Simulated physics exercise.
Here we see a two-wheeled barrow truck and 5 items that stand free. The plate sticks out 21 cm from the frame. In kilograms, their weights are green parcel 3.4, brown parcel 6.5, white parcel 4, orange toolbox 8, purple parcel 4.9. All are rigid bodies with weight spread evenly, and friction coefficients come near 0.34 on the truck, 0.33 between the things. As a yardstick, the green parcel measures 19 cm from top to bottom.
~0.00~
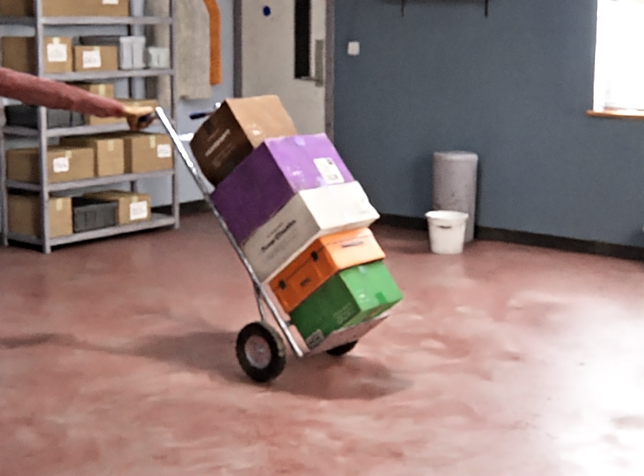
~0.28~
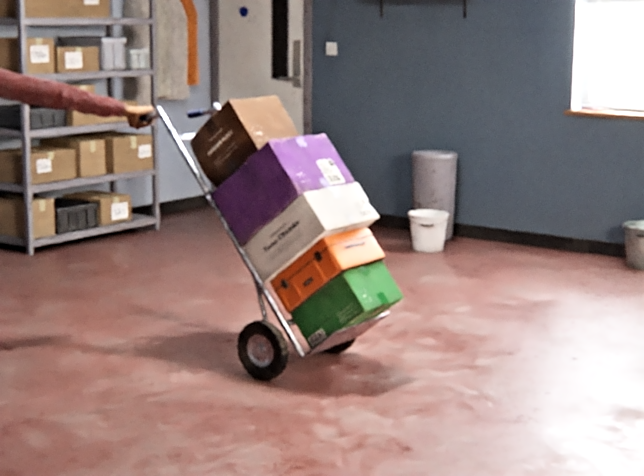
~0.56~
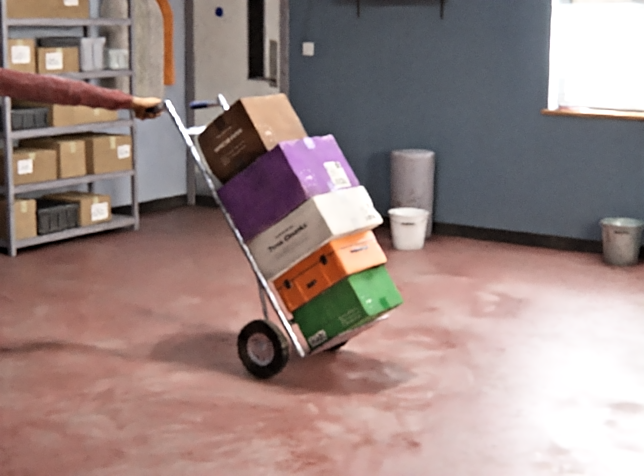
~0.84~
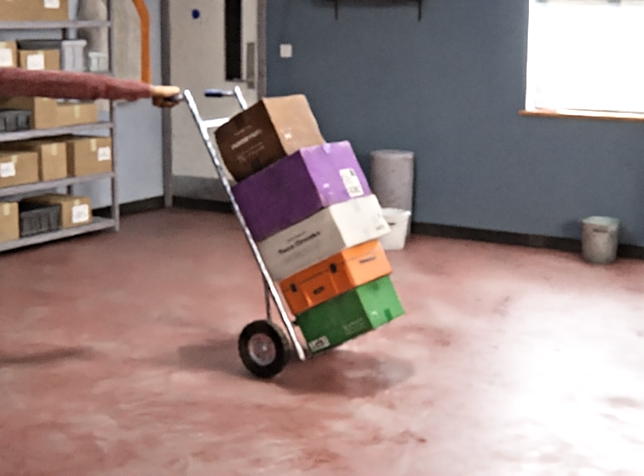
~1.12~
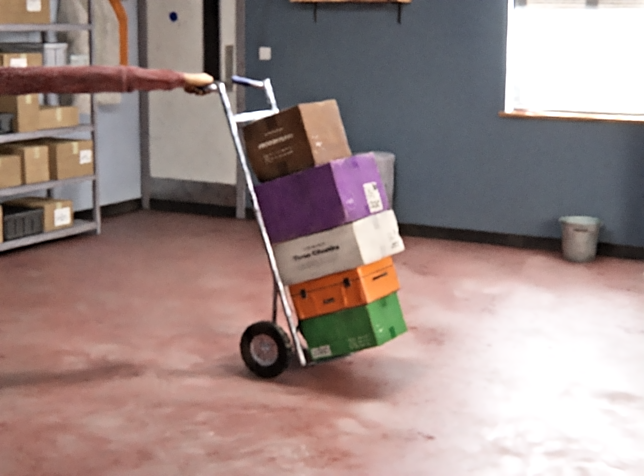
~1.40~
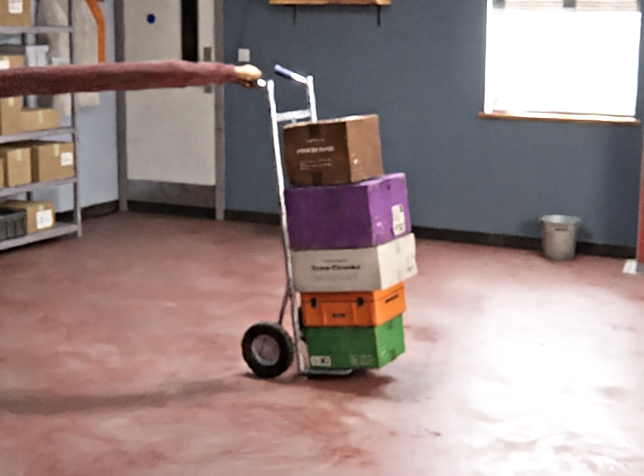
A storeroom with a reddish floor and blue-grey wall is seen from the side, with shelves at left and a bright window at right. A two-wheeled hand truck carries a stack of brown, purple, white, orange and green boxes, top to bottom. From the left, an outstretched arm swings the handle rightward, raising the leaning truck nearly upright while the camera moves right and the background slides left.
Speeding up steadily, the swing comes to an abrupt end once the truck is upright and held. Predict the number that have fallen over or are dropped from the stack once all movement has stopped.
That number is zero.
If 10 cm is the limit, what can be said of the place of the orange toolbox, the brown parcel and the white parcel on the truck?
First, the orange toolbox stays in its position; second, the brown parcel is moved away; third, the white parcel stays in its position.
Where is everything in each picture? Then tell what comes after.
In the first picture, 40° short of upright; green parcel (346, 306); brown parcel (245, 144).
In the second picture, 39° short of upright; purple parcel (283, 189); white parcel (311, 232).
In the third picture, 35° short of upright; orange toolbox (330, 271); purple parcel (289, 189).
In the fourth picture, 29° short of upright; white parcel (324, 239); orange toolbox (336, 277).
In the fifth picture, 19° short of upright; purple parcel (322, 199); white parcel (338, 248).
In the sixth picture, 7° short of upright; green parcel (356, 340); brown parcel (332, 151).
Around 1.70 s, truck upright; brown parcel tipped 6° against what carries it near (377, 160); green parcel tipped 6° against what carries it near (358, 348); purple parcel tipped 6° against what carries it.
Around 2.20 s, truck upright; brown parcel tipped 4° against what carries it near (394, 164); green parcel tipped 4° against what carries it near (358, 348); purple parcel tipped 4° against what carries it.
Finally (3.8 s), not toppled but over 10 cm from the start, brown parcel; the other 4 still in place (within 10 cm). In the last view, green parcel near (358, 348), brown parcel near (398, 164).
